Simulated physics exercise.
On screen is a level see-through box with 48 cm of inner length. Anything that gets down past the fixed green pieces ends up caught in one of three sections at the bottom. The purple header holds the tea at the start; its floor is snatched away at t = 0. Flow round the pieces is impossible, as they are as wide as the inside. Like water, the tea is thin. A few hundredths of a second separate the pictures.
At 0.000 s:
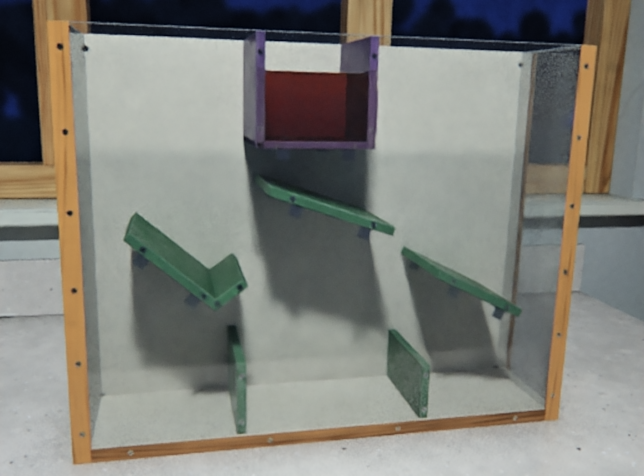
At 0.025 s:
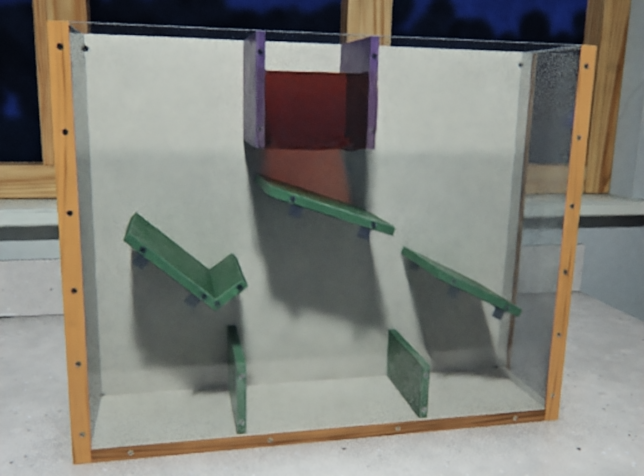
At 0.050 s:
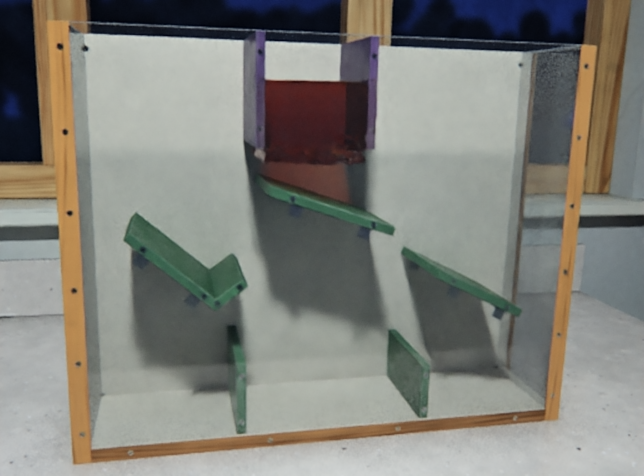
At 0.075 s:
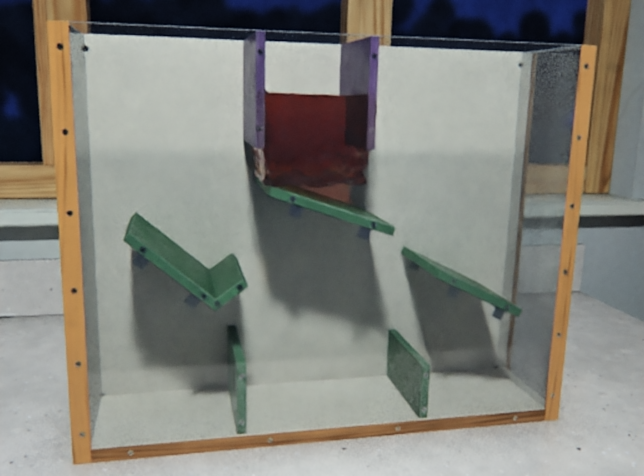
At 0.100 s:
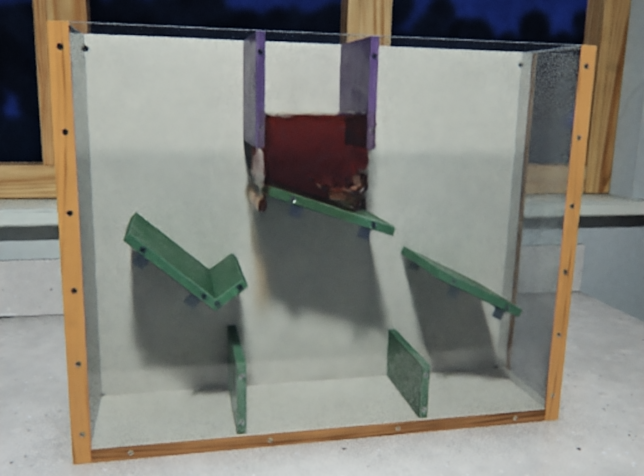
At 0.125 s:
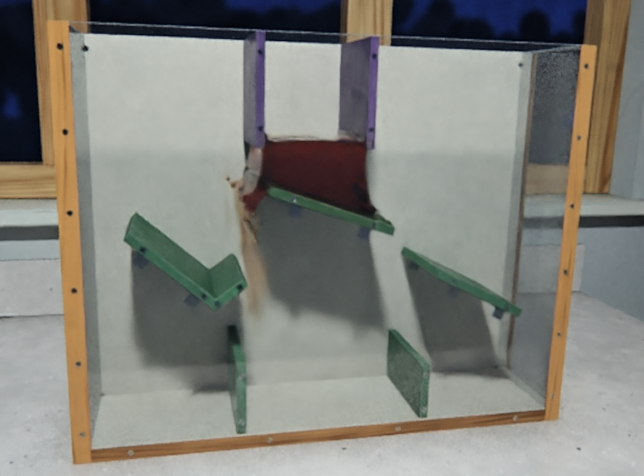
Dark red tea sits in a purple header at the top of a clear box fitted with green pieces, until the header's floor disappears. The tea drops as a block onto the sloping piece below, then spreads down its slope to the right while a thin stream slips off its left end.
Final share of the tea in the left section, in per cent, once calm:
5 per cent.
Then, 0.23 s in, hardly anything has reached the bottom yet.
Then, 0.37 s in, 27 per cent is down, the largest part in the right section.
Then, 0.73 s in, 92 per cent is down, the largest part in the right section.
Finally, the split from left to right is 5, 20 and 70 per cent.
